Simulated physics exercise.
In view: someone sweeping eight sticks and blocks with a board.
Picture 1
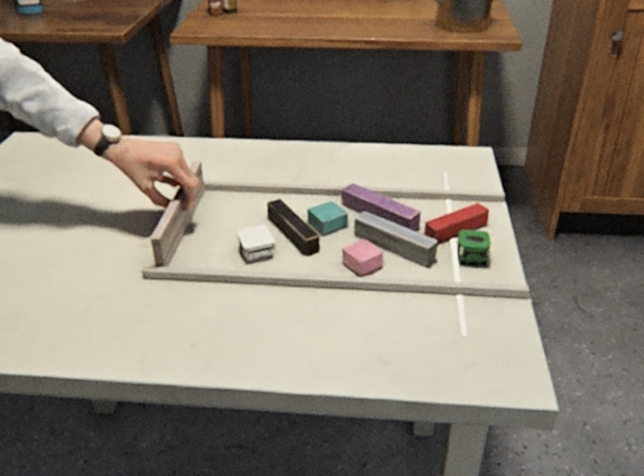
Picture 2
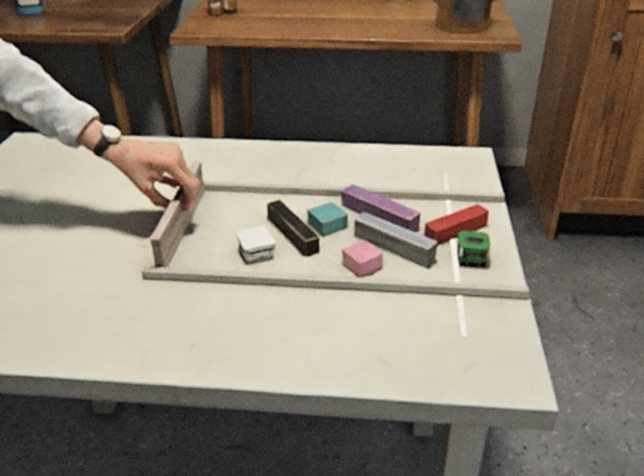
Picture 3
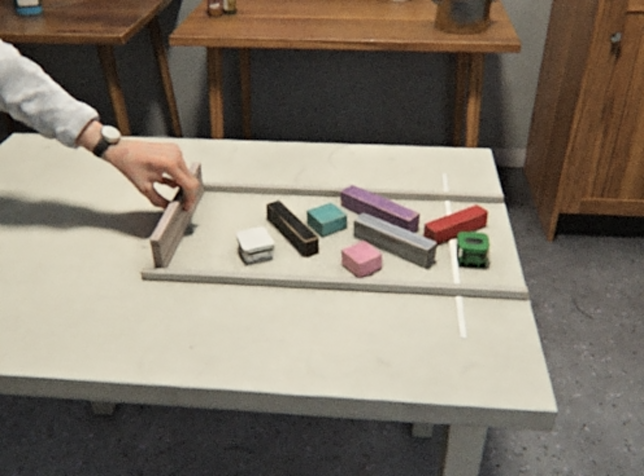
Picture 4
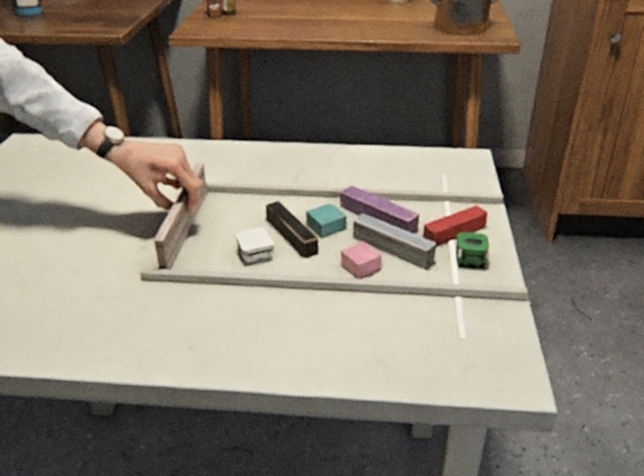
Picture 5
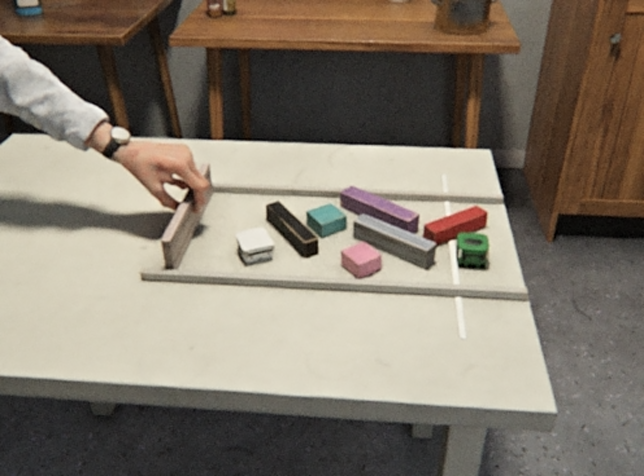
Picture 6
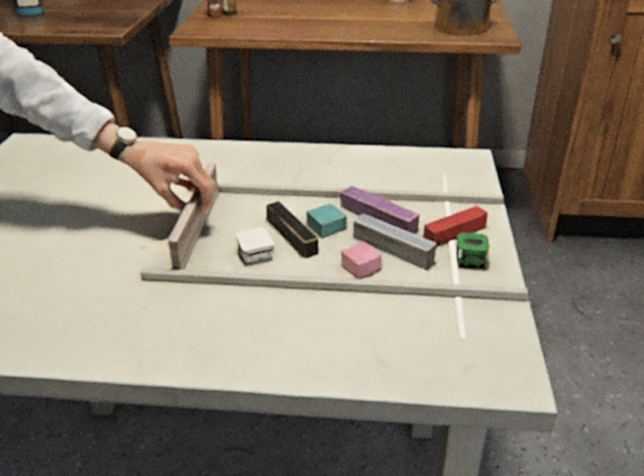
A hand slides a board slightly right toward scattered coloured blocks that stay still.
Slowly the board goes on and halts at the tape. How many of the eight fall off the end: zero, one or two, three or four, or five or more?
Here the number that fall off is one or two.
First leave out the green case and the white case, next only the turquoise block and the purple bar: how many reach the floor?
First 1, then 2.
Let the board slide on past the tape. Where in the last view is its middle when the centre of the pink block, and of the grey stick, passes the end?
Near (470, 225) and (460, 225).
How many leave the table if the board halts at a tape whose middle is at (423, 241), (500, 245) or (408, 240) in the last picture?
Try by try, 0, 7 and 0.
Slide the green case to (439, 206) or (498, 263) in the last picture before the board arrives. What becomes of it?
The green case is lost; falls.
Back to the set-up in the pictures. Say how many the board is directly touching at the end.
The number is 3.
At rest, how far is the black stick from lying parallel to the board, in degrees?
Some 25 degrees.
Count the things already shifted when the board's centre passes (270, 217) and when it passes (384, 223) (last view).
At the one place 2, at the other 8.
Early on, none off yet; green case at rest near (472, 251); red stick at rest near (456, 225); grey stick at rest near (393, 240).
A while later, none off yet; green case at rest near (472, 251); red stick at rest near (456, 225); grey stick travelled a little near (415, 244).
Further along, none off yet; green case travelled about its own width near (497, 246); red stick travelled a little near (491, 221); grey stick travelled about its own width near (471, 245).
Finally, the number that fall off is one or two; lost, red stick and green case.
